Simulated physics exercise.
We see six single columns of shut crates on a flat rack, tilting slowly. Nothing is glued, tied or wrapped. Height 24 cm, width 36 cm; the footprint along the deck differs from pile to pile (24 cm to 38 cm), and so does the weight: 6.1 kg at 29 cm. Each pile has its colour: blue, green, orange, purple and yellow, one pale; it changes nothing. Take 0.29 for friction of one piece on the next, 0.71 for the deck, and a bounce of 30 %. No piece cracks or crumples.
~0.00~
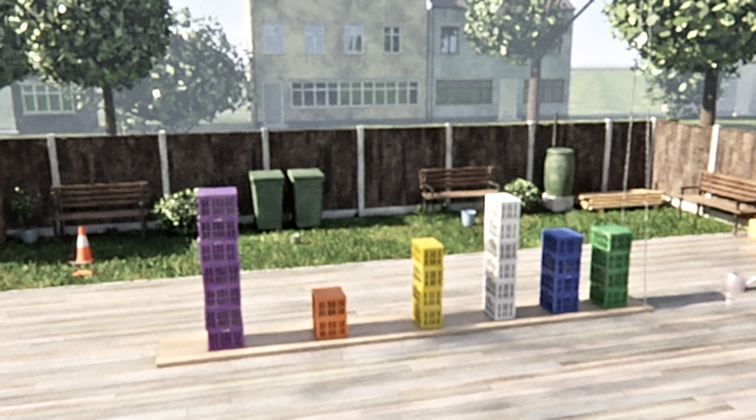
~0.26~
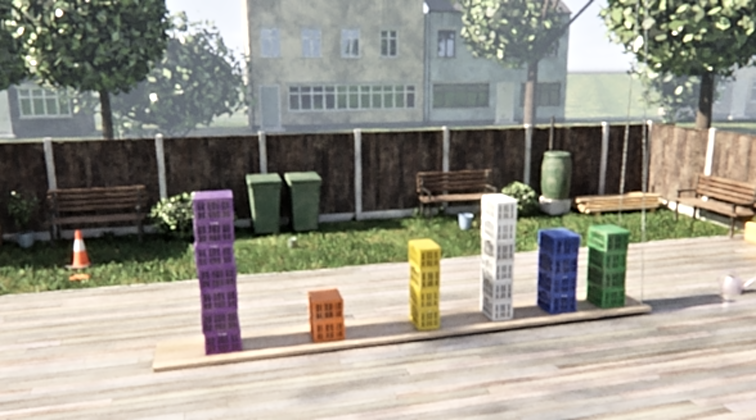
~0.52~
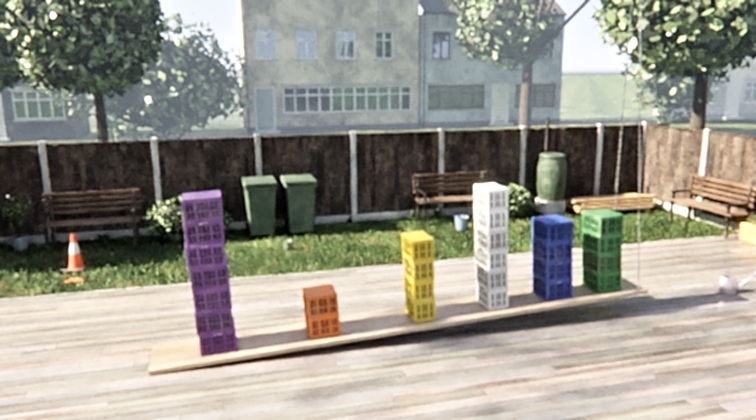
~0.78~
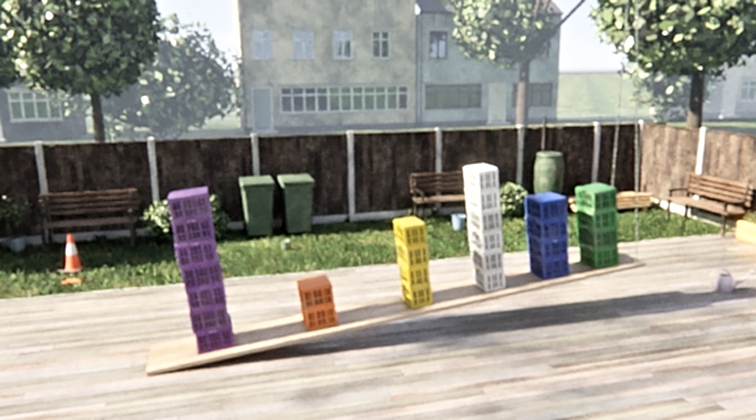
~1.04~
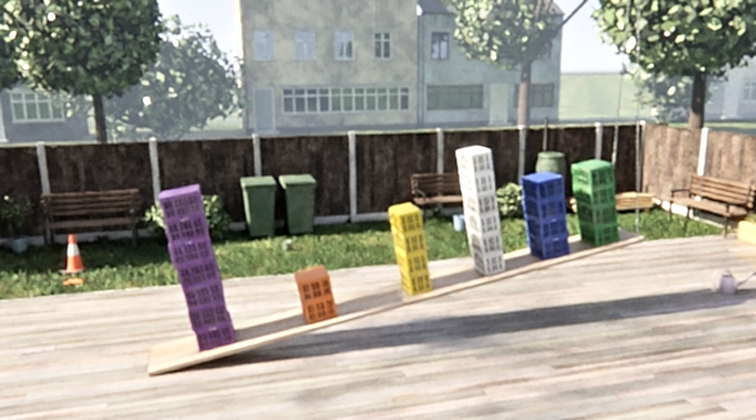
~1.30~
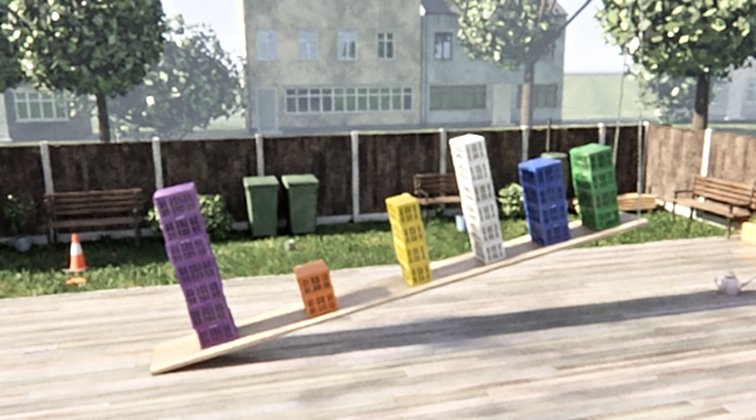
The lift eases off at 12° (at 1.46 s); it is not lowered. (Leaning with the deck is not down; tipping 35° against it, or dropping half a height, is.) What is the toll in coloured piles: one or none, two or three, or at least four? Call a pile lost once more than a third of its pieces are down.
It takes two or three of them.
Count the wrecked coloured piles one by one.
3 of them.
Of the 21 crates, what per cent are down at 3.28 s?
At that moment 55 per cent.
After 1.78 s, slope 12°; none of the 21 other crates down, 9 disturbed; top purple crate 5° from how it stood.
After 2.24 s, slope 12°; none of the 21 other crates down, 13 disturbed; top yellow crate 21° from how it stood, 8 cm lower; top purple crate 20° from how it stood.
After 2.64 s, slope 12°; 11 of the 21 other crates down; top purple crate 54° from how it stood, 66 cm lower; top orange crate 7° from how it stood.
After 3.28 s, slope 12°; 12 of the 21 other crates down; top orange crate on its side; top purple crate on its side.
In the end (4.6 s), slope 12°; 12 of the 21 other crates down; top orange crate upside down; top yellow crate on its side. Wrecked, orange, purple and yellow. From the last view, middles, top orange crate near (206, 334), top yellow crate near (251, 319).
